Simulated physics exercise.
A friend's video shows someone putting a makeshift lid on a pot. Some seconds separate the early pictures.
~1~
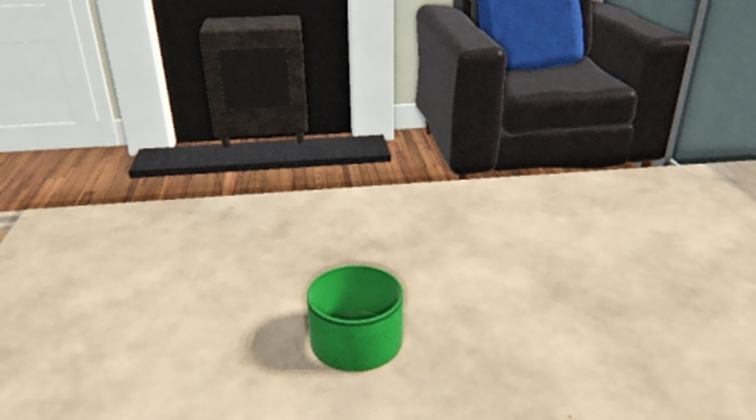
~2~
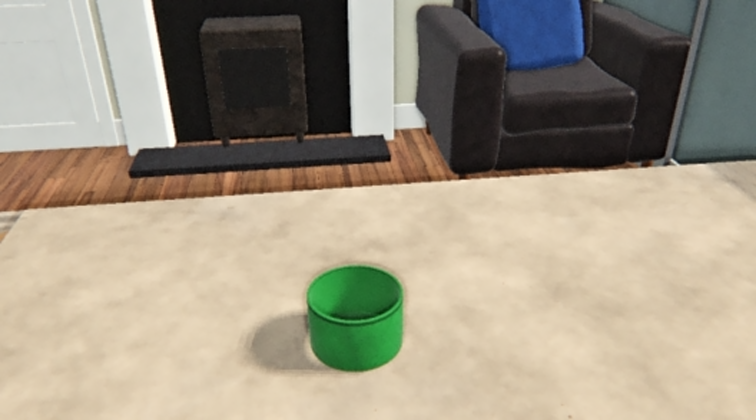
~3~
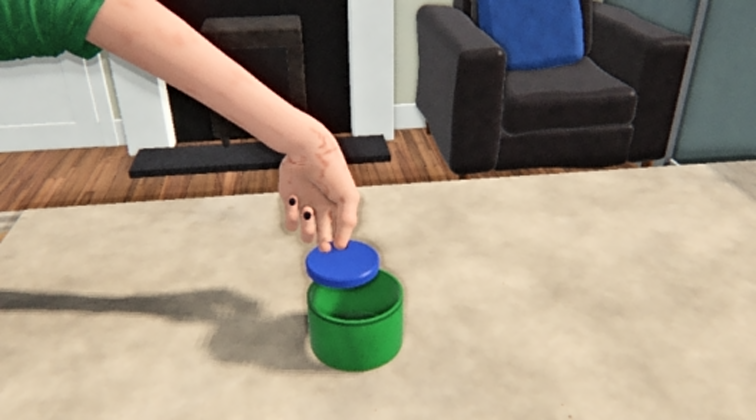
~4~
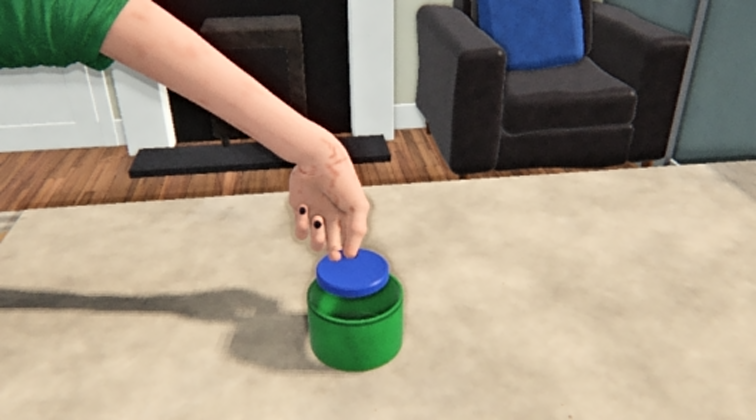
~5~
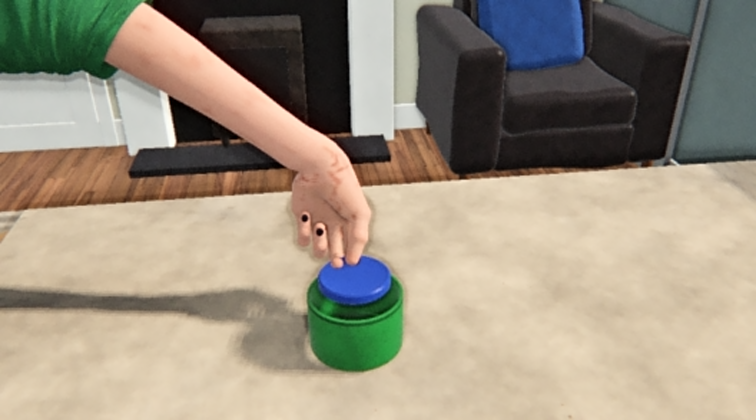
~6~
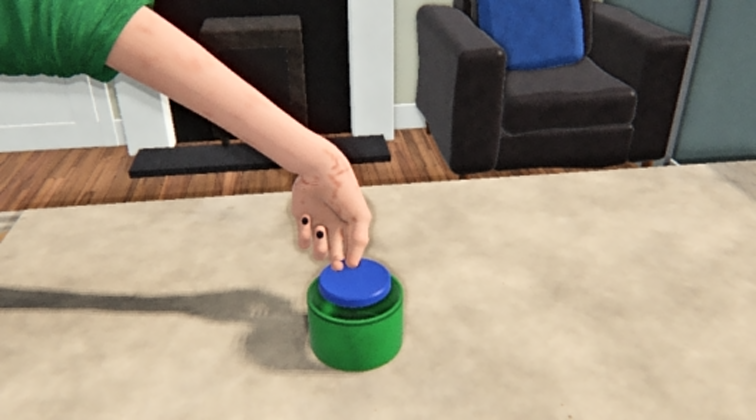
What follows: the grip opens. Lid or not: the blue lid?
The blue lid slips past the rim.
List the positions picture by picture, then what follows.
The first frame shows mug (356, 317).
The second frame shows mug (356, 317).
The third frame shows still on the way; blue lid (343, 263); mug (356, 317).
The fourth frame shows still on the way; blue lid (353, 271); mug (356, 317).
The fifth frame shows still on the way; blue lid (355, 278); mug (356, 317).
The sixth frame shows in place, still held; blue lid (355, 281); mug (356, 317).
Then, 0.14 s on from there, blue lid displaced a little near (356, 315).
In the end, the blue lid falls in, near (356, 334).
